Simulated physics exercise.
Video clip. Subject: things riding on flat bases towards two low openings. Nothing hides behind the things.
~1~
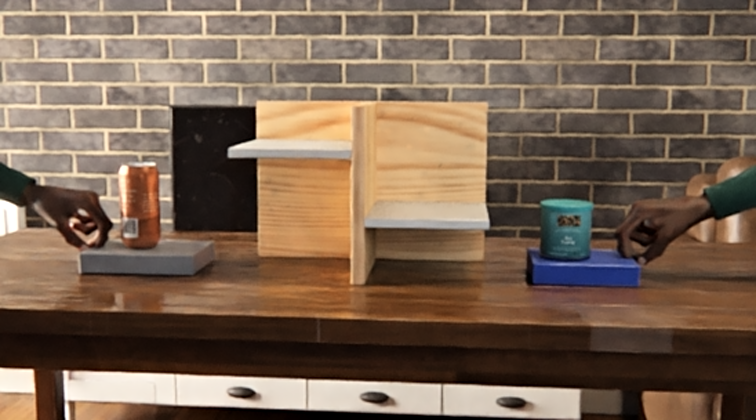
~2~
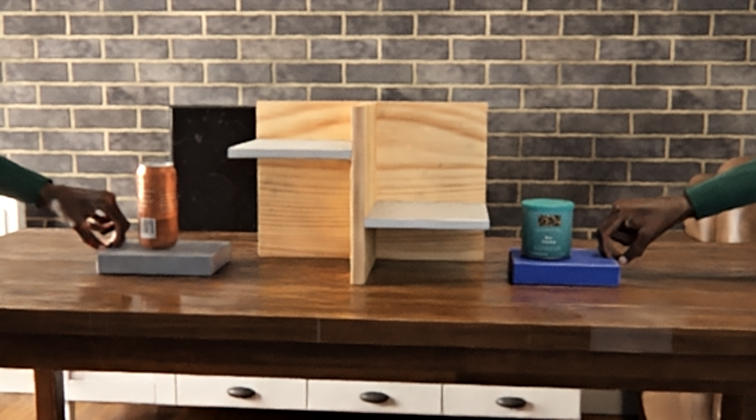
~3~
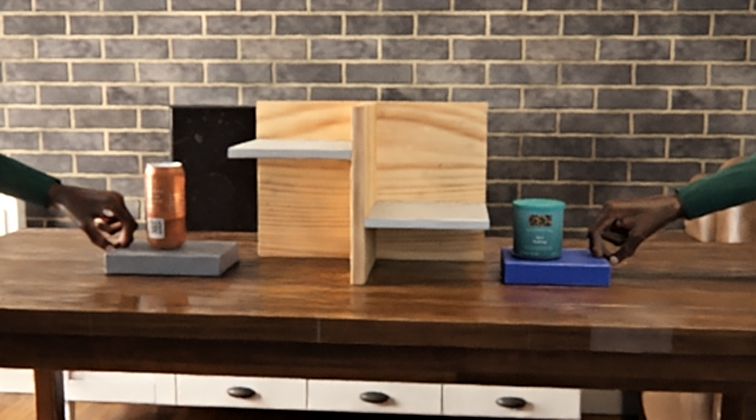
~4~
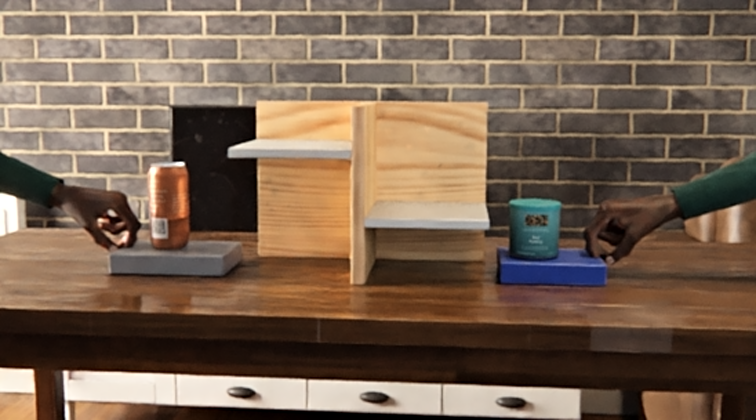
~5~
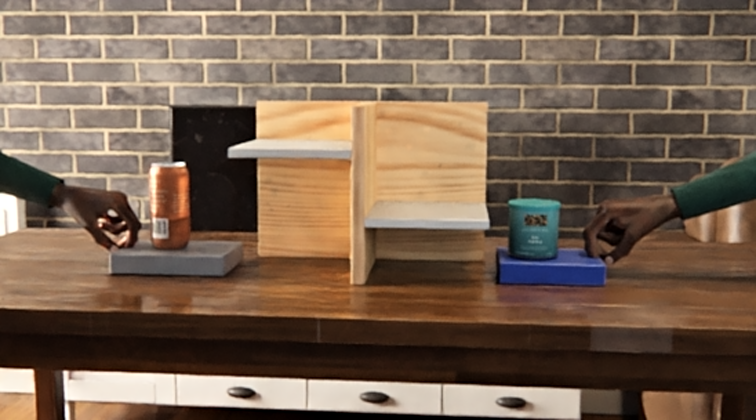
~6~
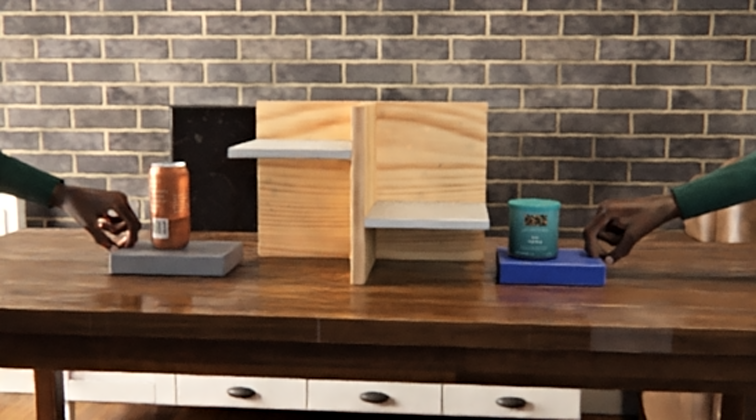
A dark wooden table with white drawers beneath stands before a grey brick wall, seen straight on from the front. An orange can rests on a grey tray at left and a turquoise pot on a blue tray at right, with a wooden stand holding two pale shelves between. Two hands slide the trays a short way inward, slowing until barely moving, while the camera stays still.
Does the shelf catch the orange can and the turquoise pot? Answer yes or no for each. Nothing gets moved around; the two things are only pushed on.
Orange can - no, turquoise pot - yes.
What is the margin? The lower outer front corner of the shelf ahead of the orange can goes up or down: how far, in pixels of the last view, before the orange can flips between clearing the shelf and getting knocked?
16 pixels down.
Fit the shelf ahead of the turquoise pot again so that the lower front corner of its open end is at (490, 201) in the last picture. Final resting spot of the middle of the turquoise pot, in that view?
It finishes somewhere near (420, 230).
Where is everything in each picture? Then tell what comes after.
Hands sliding the things forward; orange can (140, 206); turquoise pot (566, 230); grey tray (149, 256), in the first picture.
Hands sliding the things forward; turquoise pot (547, 229); blue tray (562, 266), in the second picture.
Hands sliding the things forward; orange can (166, 206); shelf (365, 188), in the third picture.
Hands sliding the things forward; turquoise pot (534, 229); grey tray (178, 257), in the fourth picture.
Hands sliding the things forward; orange can (170, 206); blue tray (549, 266), in the fifth picture.
Hands sliding the things forward; orange can (170, 206); turquoise pot (534, 229); shelf (365, 188), in the sixth picture.
Then, 1.82 s past the last view, orange can riding along near (277, 209); turquoise pot leaning 8° off how it started near (512, 228).
Finally, the orange can passes below, near (291, 209); the turquoise pot is knocked back, near (541, 251).
